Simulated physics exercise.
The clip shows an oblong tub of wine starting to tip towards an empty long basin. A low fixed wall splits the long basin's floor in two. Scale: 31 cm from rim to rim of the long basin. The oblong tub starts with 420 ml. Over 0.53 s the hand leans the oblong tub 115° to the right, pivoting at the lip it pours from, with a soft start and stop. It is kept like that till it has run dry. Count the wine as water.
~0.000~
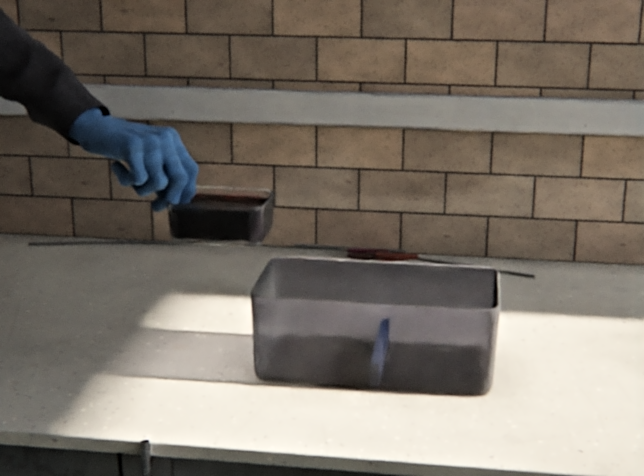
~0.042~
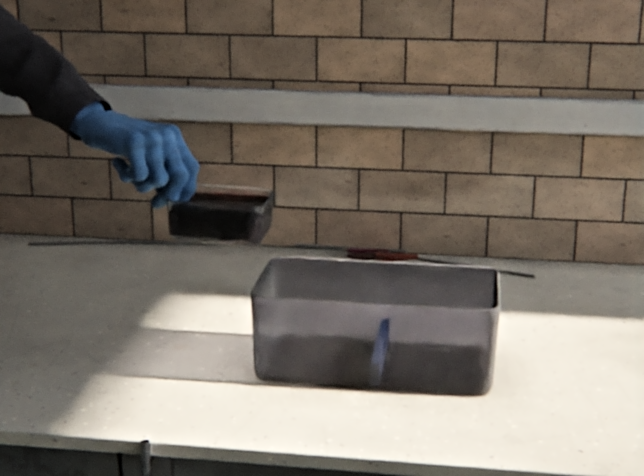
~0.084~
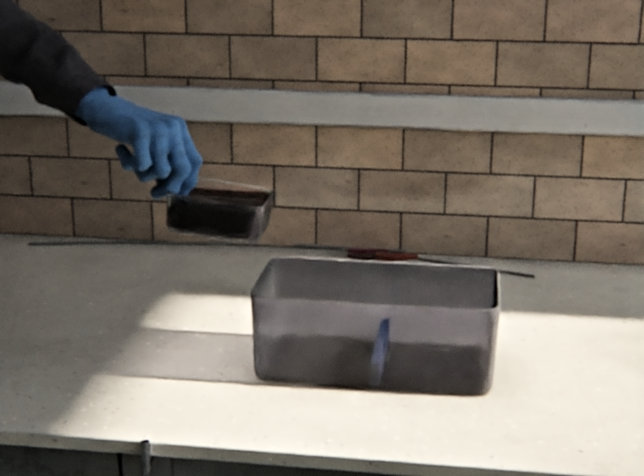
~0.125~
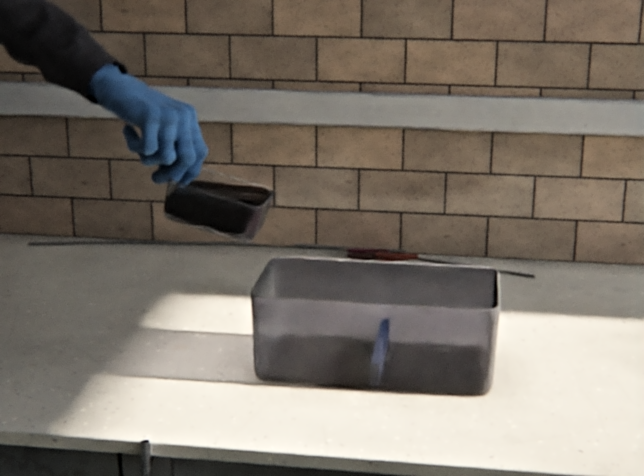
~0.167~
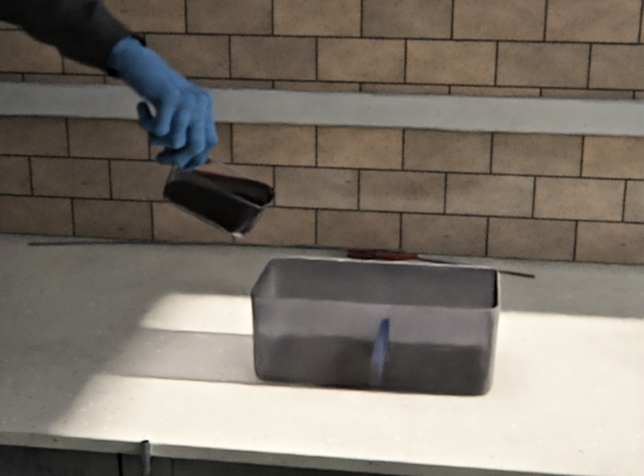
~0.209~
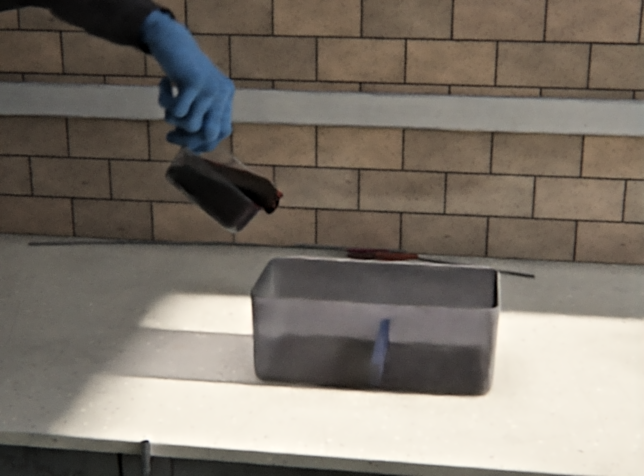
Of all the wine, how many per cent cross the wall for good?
The far part has some 16 per cent.
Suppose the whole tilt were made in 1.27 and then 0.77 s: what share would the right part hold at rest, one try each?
In turn about 10 and 10 per cent.
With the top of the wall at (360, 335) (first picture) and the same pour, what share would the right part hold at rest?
In that case some 40 per cent.
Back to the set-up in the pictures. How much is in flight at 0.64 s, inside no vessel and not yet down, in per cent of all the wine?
About 10 per cent.
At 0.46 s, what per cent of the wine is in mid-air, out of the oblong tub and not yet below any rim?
Near 62 in a hundred.
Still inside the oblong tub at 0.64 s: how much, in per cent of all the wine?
Some 0 per cent.
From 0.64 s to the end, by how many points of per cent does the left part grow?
Near 1 in a hundred.
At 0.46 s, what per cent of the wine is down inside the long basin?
Some 28 per cent.
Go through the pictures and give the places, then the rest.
In the first picture, it leans 0°; its right rim is at (268, 201); the wine meets the walls at (178, 200) and (268, 205); the long basin's rim runs from (261, 277) to (498, 290); the wall's top is at (381, 341).
In the second picture, it leans 2°; its right rim is at (268, 201); the wine meets the walls at (178, 199) and (267, 203).
In the third picture, it leans 7°; its right rim is at (268, 201); the wine meets the walls at (177, 195) and (267, 199).
In the fourth picture, it leans 15°; its right rim is at (268, 201); the wine meets the walls at (177, 187) and (269, 197); 1 per cent is over the edge.
In the fifth picture, it leans 26°; its right rim is at (267, 201); the wine meets the walls at (176, 175) and (268, 196); 5 per cent is over the edge.
In the sixth picture, it leans 39°; its right rim is at (267, 201); the wine meets the walls at (178, 160) and (257, 185); 10 per cent is over the edge.
Then, 0.46 s in, the tilt is 109° and 11 per cent is still to pour, 27 is left of the wall and 0 right of it.
Then, 0.64 s in, the tilt is 115° and 0 per cent is still to pour, 79 is left of the wall and 11 right of it.
Then, 0.82 s in, the tilt is 115° and 0 per cent is still to pour, 80 is left of the wall and 14 right of it.
Then, 1.03 s in, the tilt is 115° and 0 per cent is still to pour, 81 is left of the wall and 15 right of it.
Finally, 80 per cent lies left of the wall, 16 right of it and 4 outside.
